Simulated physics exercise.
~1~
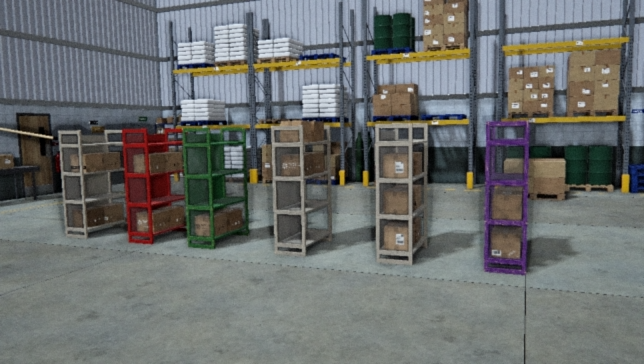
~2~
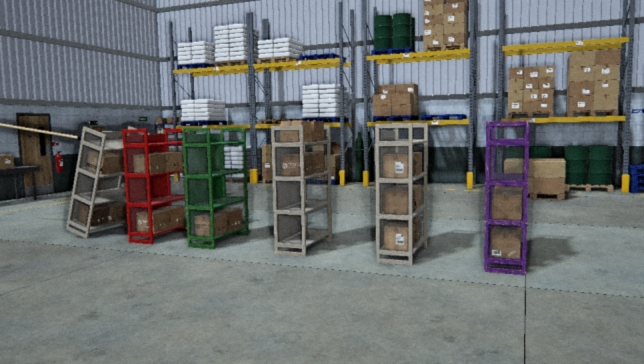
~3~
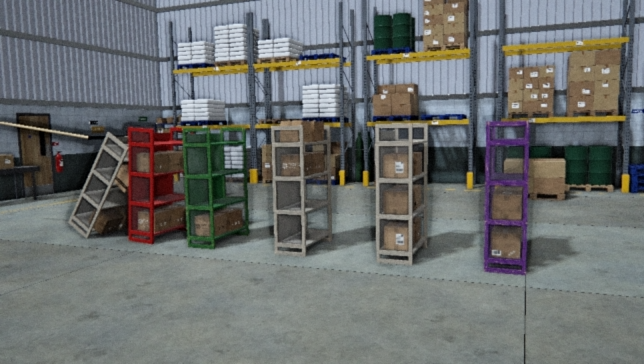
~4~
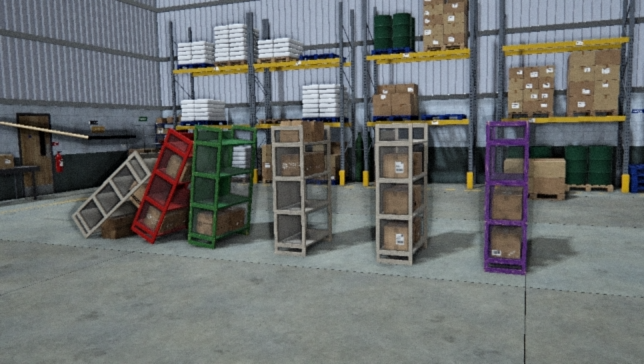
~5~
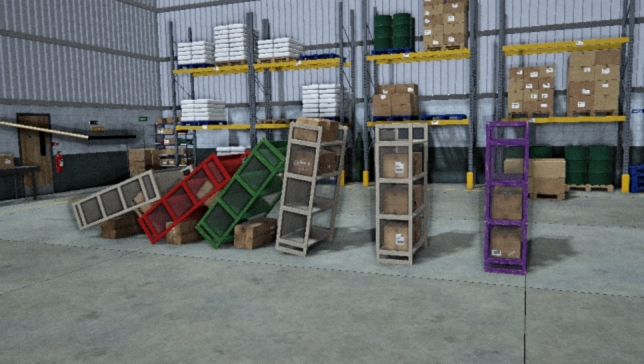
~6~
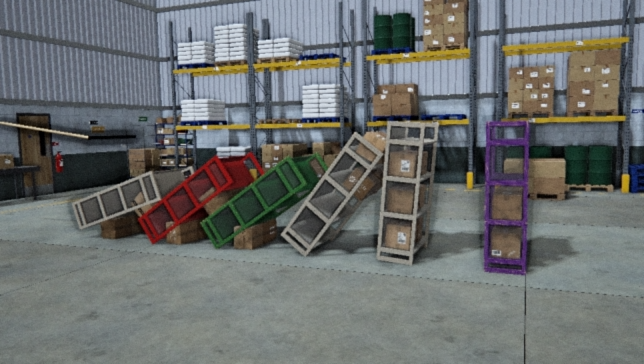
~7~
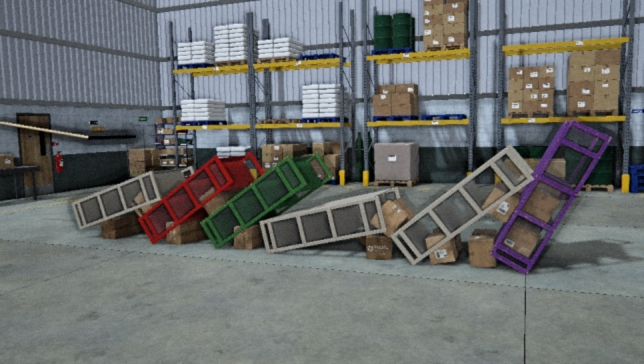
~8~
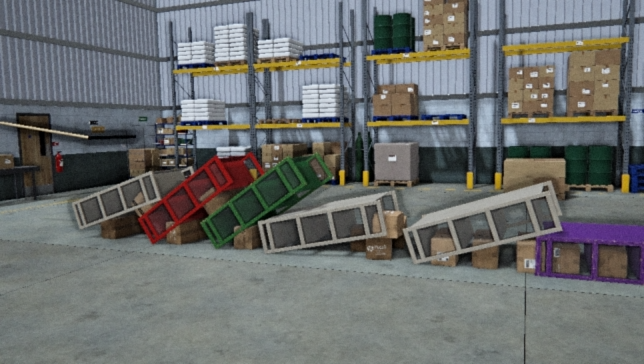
Warehouse floor with a pole tipping the leftmost of six shelving racks, toppling them rightward, spilling boxes, the purple one landing flat.
